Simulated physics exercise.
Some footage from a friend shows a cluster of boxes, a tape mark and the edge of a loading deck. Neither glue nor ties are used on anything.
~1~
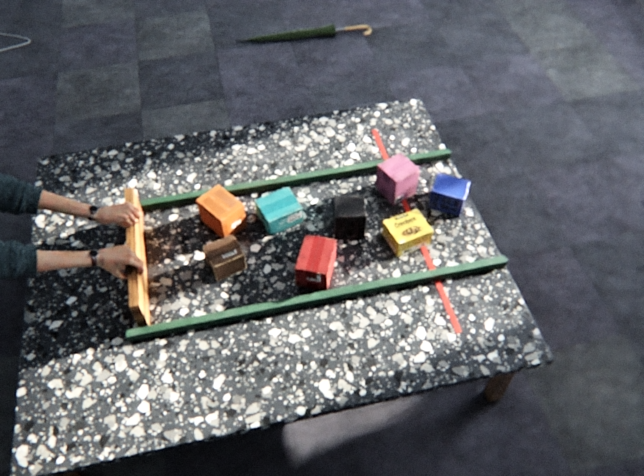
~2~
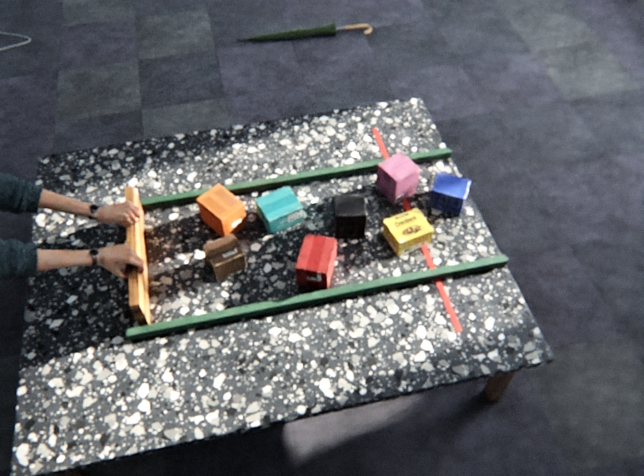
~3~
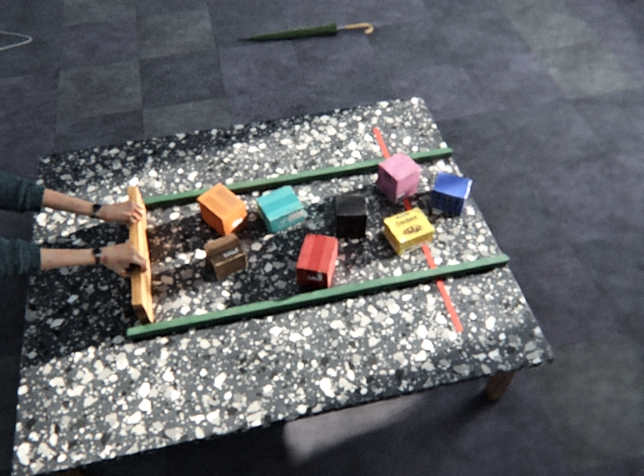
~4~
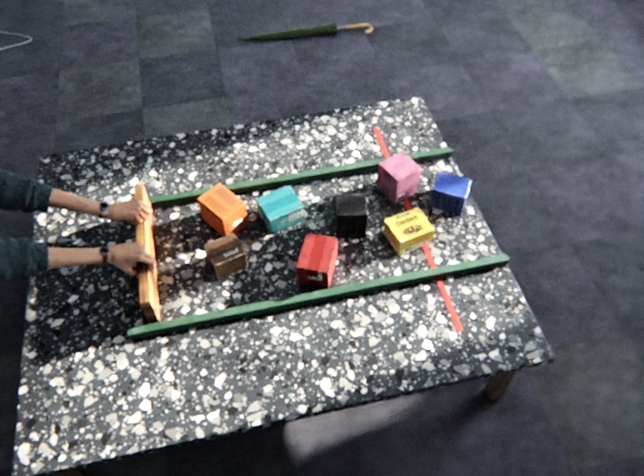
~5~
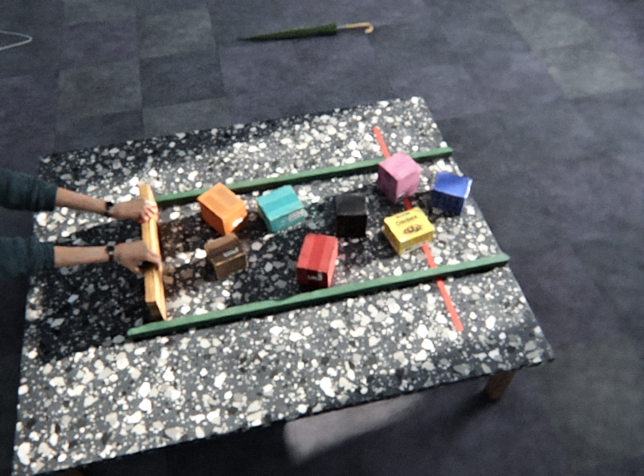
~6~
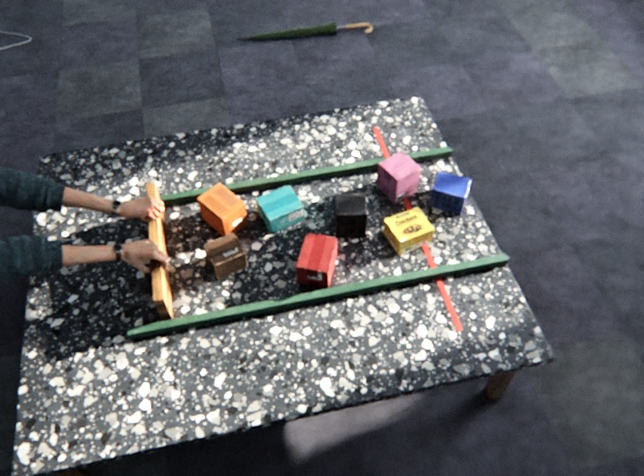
Two hands slid a wooden plank slowly a short way right between two green rails on a speckled table, while the colourful boxes ahead of it, scattered toward a red tape line, stayed still.
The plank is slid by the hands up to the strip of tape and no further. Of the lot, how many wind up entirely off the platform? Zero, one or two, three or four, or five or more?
Honestly, the ones lost over the side add up to one, maybe two.
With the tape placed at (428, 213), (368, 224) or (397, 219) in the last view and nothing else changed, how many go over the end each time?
The counts come to 3, then 0, then 0.
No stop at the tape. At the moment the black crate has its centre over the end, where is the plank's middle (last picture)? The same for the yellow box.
Black crate: (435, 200); yellow box: (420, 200).
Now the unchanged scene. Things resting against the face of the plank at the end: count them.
3 of them.
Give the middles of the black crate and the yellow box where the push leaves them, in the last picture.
You'll see the black crate at (460, 203), with the yellow box at (486, 232).
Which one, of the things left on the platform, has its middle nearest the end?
Yellow box, foremost.
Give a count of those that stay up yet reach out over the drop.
The count would be 1.
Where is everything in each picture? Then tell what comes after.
The first picture shows blue crate (449, 195); pink box (397, 179); yellow box (407, 233); plank (137, 255); tape (411, 218).
The second picture shows pink box (397, 178); orange tote (222, 213).
The third picture shows yellow box (408, 231); red box (317, 261).
The fourth picture shows blue crate (450, 193); brown box (226, 256).
The fifth picture shows pink box (398, 177); turquoise parcel (280, 210).
The sixth picture shows blue crate (450, 193); pink box (398, 178); yellow box (408, 231); plank (159, 250); tape (412, 216).
Soon after, none off yet; blue crate at rest near (450, 193); pink box at rest near (398, 178); yellow box at rest near (408, 231).
Then, none off yet; blue crate at rest near (450, 193); pink box at rest near (398, 178); yellow box moving near (412, 232).
Further on, none off yet; blue crate moved a little near (464, 195); pink box moved about its own width near (434, 172); yellow box moved about its own width near (437, 235).
By the end, the number that fall off is one or two; fallen, pink box and blue crate.
